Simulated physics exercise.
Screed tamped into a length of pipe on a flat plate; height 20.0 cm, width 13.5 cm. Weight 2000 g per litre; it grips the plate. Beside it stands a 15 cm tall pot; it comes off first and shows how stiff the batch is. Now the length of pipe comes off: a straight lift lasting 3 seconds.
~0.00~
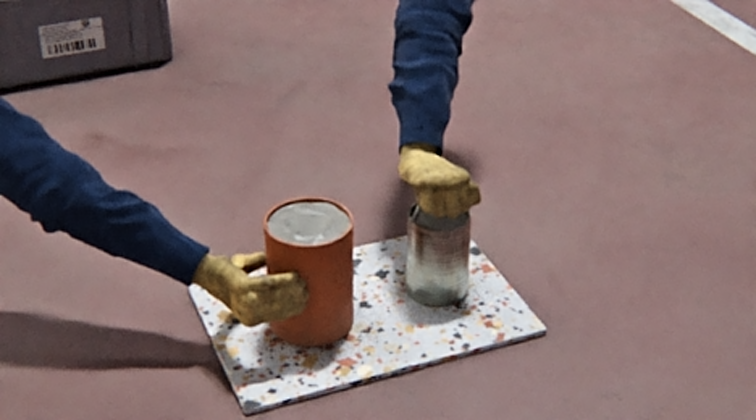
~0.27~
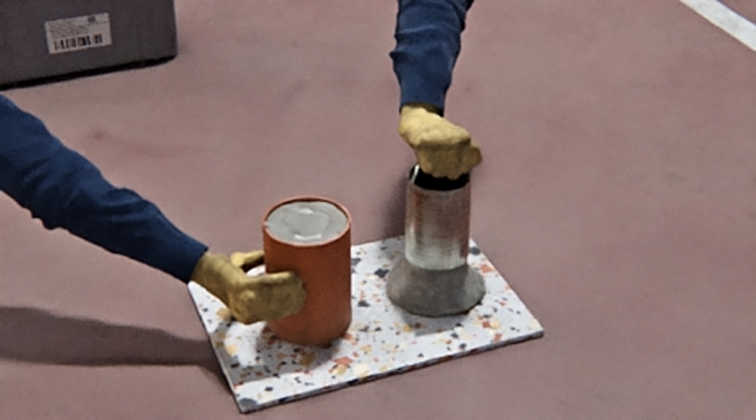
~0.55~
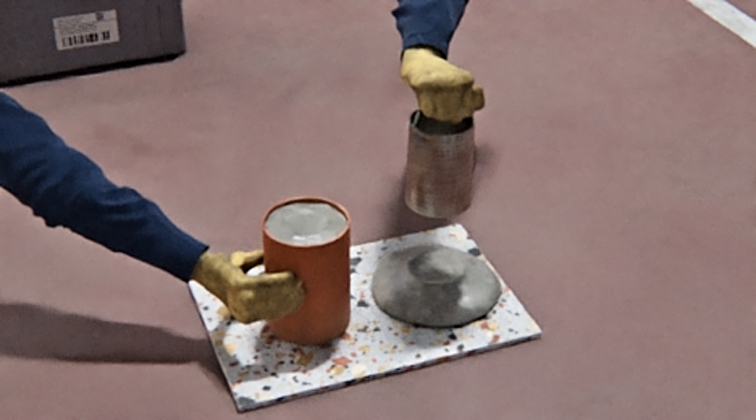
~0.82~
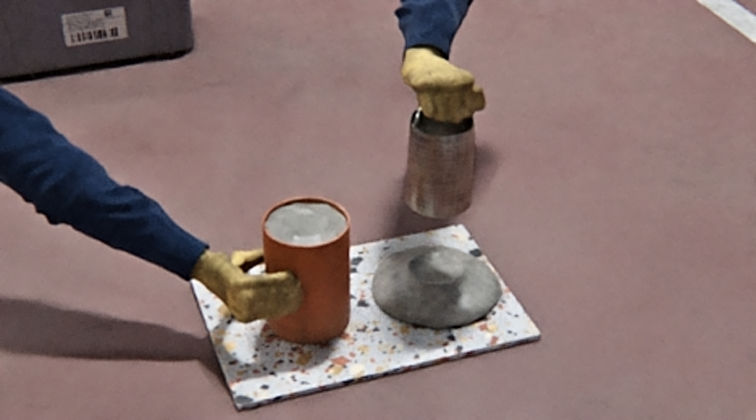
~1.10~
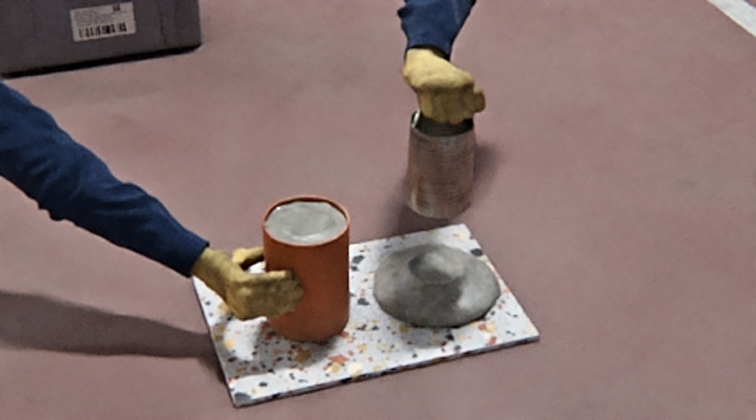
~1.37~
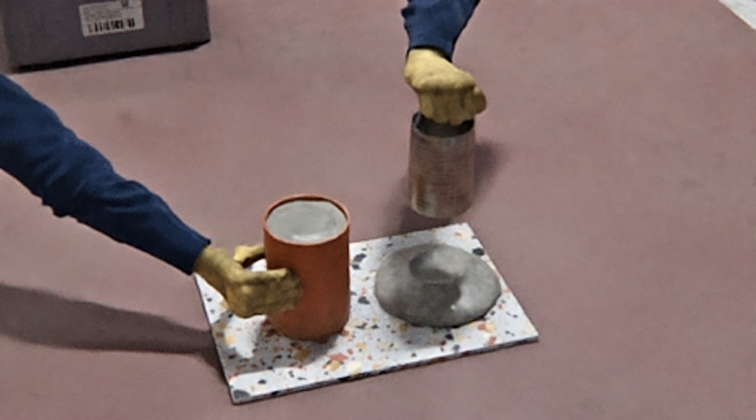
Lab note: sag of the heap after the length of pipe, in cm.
Sag roughly 13 cm.
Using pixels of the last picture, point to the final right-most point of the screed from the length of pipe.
About pixel (400, 312).
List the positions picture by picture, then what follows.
Middle of the pot's mouth at (440, 216), still down; middle of the length of pipe's top at (309, 222), not yet moved, in the first frame.
Middle of the pot's mouth at (440, 177), raised 7.8 cm; middle of the length of pipe's top at (307, 222), not yet moved, in the second frame.
Middle of the pot's mouth at (442, 121), raised 19 cm; the heap from the pot 4.6 cm high and 23 cm wide, top at (436, 269); middle of the length of pipe's top at (306, 222), not yet moved, in the third frame.
Middle of the pot's mouth at (442, 121), raised 19 cm; the heap from the pot 4.6 cm high and 23 cm wide, top at (436, 270); middle of the length of pipe's top at (306, 222), not yet moved, in the fourth frame.
Middle of the pot's mouth at (442, 122), raised 19 cm; the heap from the pot 4.6 cm high and 23 cm wide, top at (436, 269); middle of the length of pipe's top at (306, 221), not yet moved, in the fifth frame.
Middle of the pot's mouth at (443, 123), raised 19 cm; the heap from the pot 4.6 cm high and 23 cm wide, top at (437, 269); middle of the length of pipe's top at (307, 220), not yet moved, in the sixth frame.
By 2.1 s, the length of pipe is up 4.5 cm; the screed has come down 5.1 cm to 15 cm and is 25 cm wide.
By 2.9 s, the length of pipe is up 13 cm; the screed has come down 13 cm to 7.5 cm and is 32 cm wide.
By 3.6 s, the length of pipe is up 20 cm; the screed has come down 13 cm to 7.5 cm and is 32 cm wide.
By 4.5 s, the length of pipe is clear; the screed has come down 13 cm to 7.4 cm and is 32 cm wide.
By 5.0 s, at rest, the length of pipe is clear; the screed has come down 13 cm to 7.4 cm and is 32 cm wide.
